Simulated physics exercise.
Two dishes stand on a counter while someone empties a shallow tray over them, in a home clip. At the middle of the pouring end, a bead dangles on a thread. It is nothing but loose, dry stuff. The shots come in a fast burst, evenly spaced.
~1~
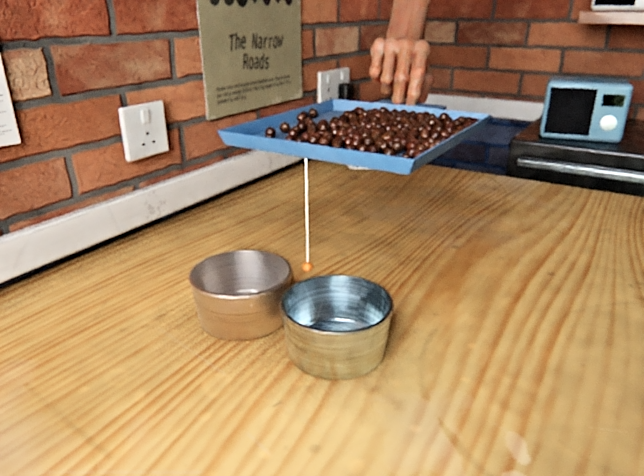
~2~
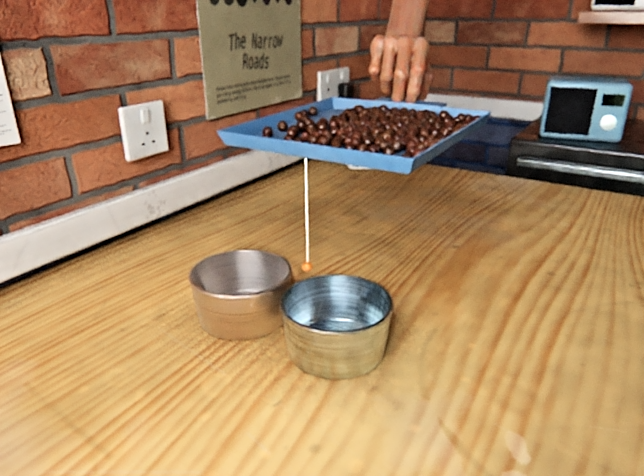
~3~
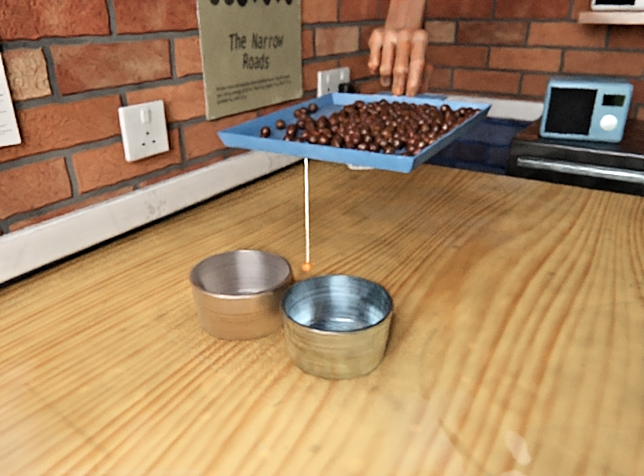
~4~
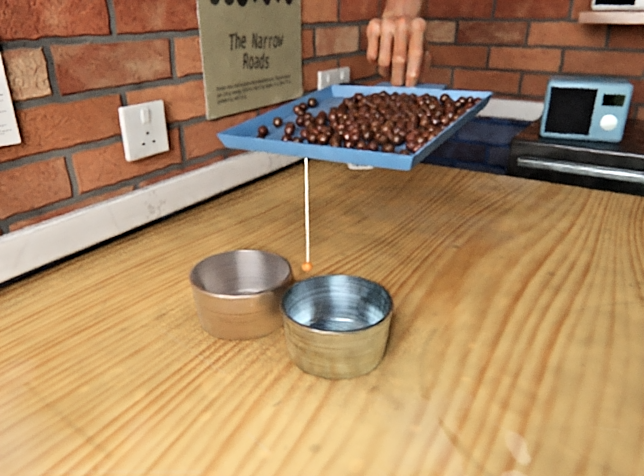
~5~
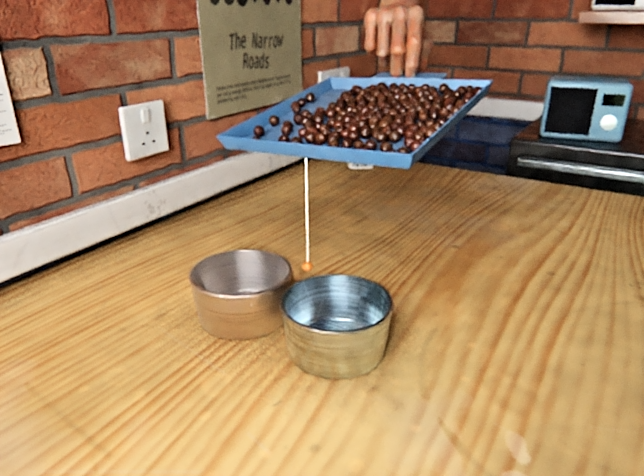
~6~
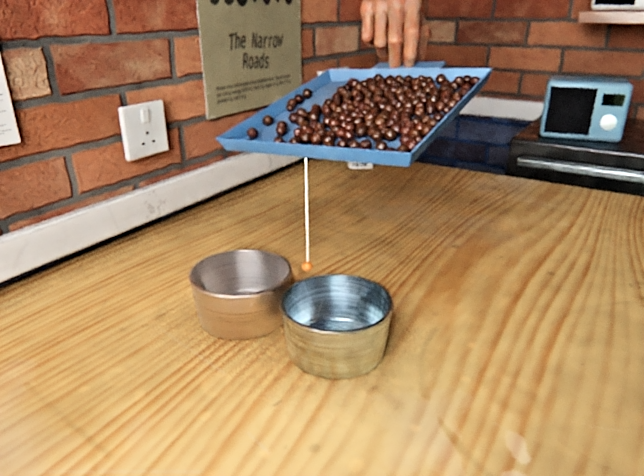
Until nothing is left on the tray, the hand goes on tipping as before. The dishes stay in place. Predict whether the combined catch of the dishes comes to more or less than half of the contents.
The combined catch is more than half.
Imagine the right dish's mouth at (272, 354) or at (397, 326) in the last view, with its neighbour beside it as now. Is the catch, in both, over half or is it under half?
The pair would catch the lesser share the first time and the lesser share the second time.
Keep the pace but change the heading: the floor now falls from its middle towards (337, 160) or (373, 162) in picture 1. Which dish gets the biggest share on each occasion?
Outcome by order - one: Right side; two: Right side.
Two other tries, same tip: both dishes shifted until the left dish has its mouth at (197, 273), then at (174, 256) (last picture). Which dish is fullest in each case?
In the first try it's the one on the left, and in the second it's the one on the right.
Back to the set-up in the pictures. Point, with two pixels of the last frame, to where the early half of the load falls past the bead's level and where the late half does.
(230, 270), then (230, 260).
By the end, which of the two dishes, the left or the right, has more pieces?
Well, that is left of the pair.
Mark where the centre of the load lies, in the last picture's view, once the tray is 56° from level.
Mark it at roughly (259, 161) in the final frame.
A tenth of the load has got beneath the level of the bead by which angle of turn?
Approx. reading: About 45°.
Soon, tray tipped steeply; about half on the tray; a stray few in the right dish; about a quarter in the left dish; a small part outside both; about a quarter in the air.
A while on, tray tipped right over; a small part in the right dish; about two thirds in the left dish; about a quarter outside both; a stray few in the air.
Towards the end, tray tipped past a quarter turn; a small part in the right dish; about two thirds in the left dish; about a quarter outside both.
Finally, tray tipped past a quarter turn; a small part in the right dish; about two thirds in the left dish; about a quarter outside both.
